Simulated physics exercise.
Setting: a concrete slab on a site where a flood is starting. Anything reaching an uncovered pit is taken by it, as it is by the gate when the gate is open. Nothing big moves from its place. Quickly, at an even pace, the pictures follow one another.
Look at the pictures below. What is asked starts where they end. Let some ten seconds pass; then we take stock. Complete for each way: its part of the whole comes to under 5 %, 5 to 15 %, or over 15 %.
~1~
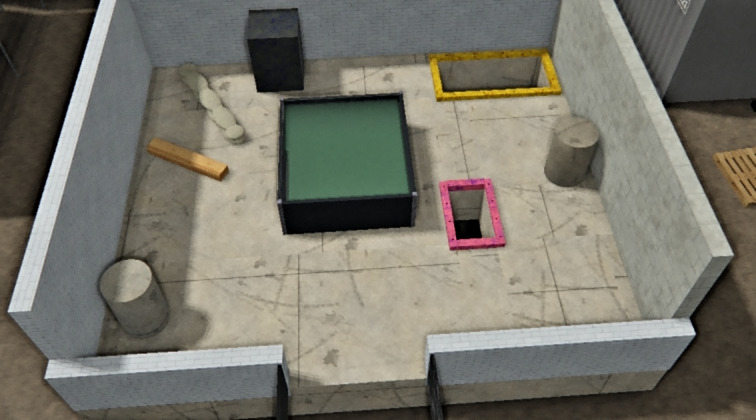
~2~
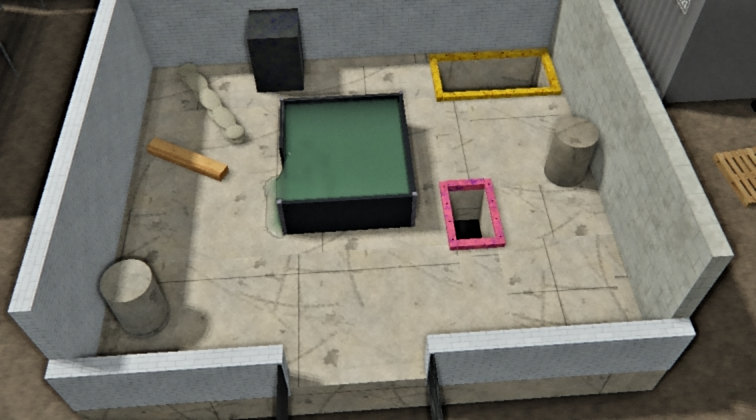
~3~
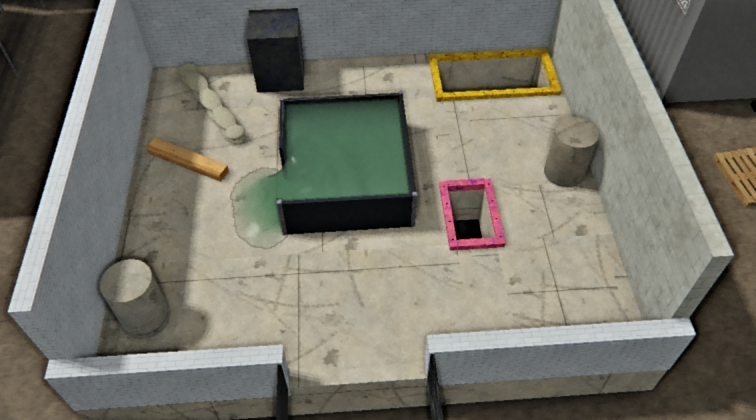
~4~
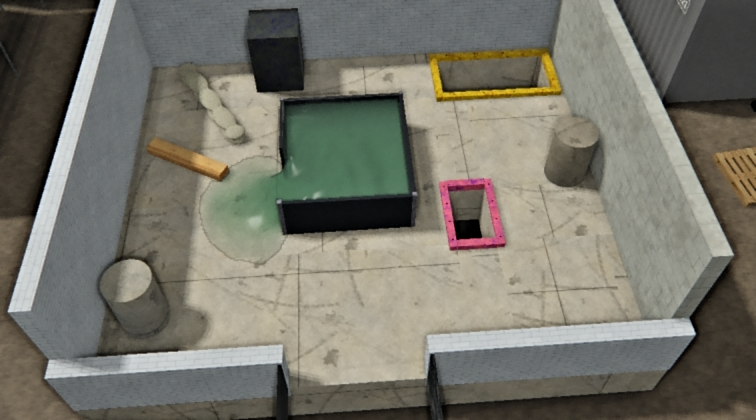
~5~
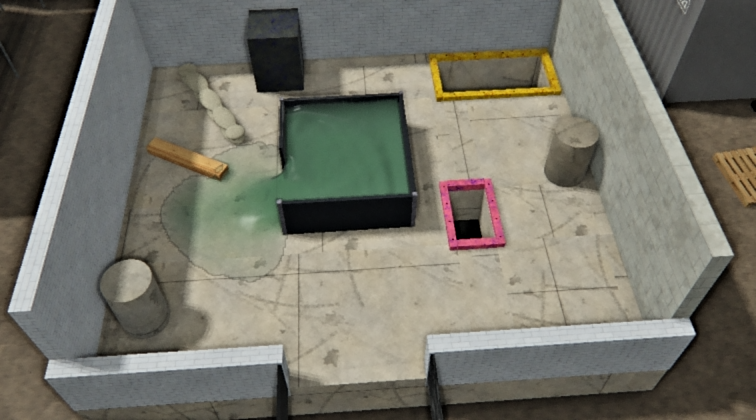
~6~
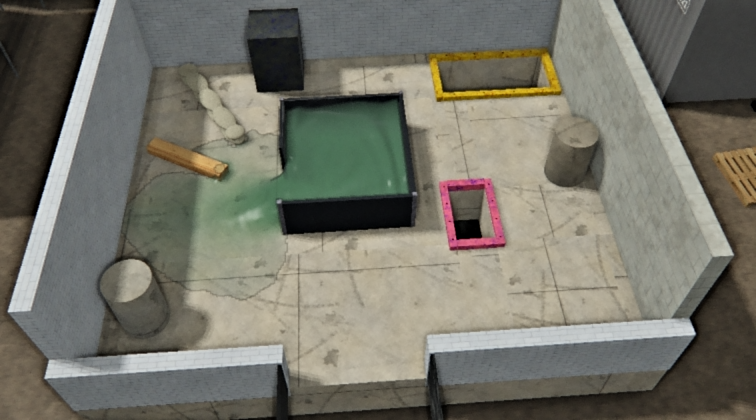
The gate's part comes to 5 to 15 %; the pink pit's part comes to under 5 %; the yellow pit's part comes to under 5 %.
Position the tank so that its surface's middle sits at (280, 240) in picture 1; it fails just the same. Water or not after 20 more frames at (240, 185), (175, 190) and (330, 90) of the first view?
Soaked - soaked - unflooded.
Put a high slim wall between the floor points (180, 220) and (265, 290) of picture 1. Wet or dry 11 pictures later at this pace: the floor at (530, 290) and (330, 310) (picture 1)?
As listed: Free of water, under water.
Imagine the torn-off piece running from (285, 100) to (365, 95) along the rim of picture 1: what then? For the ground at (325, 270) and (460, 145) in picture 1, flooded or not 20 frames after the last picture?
First spot spared, second spot submerged.
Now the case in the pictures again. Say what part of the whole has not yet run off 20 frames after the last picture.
100 %.
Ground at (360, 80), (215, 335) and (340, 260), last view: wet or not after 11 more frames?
In that order, the three spots are high and dry, soaked and high and dry.
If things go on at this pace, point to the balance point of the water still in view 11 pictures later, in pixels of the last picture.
It is around (266, 203).
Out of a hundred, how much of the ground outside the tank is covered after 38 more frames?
Estimate: Some 60 in a hundred.
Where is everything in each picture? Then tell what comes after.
Still water in the open tank at (344, 148), in the first picture.
The front is at (276, 179), out from the gap at (286, 196), in the second picture.
Water pours out at (286, 197) and has run to (246, 181), in the third picture.
The front is at (208, 194), out from the gap at (286, 197), in the fourth picture.
The front is at (169, 202), out from the gap at (286, 197), in the fifth picture.
The front is at (124, 220), out from the gap at (286, 197), in the sixth picture.
A moment on, water covers 20 % of the floor; the gate 0 %, the pink pit 0 %, the yellow pit 0 %.
Next, water covers 25 % of the floor; the gate 0 %, the pink pit 0 %, the yellow pit 0 %.
Then, water covers 35 % of the floor; the gate 0 %, the pink pit 0 %, the yellow pit 0 %.
Later, water covers 60 % of the floor; the gate 2 %, the pink pit 0 %, the yellow pit 0 %.
In the end, water covers 80 % of the floor; the gate 7 %, the pink pit 0 %, the yellow pit 0 %.
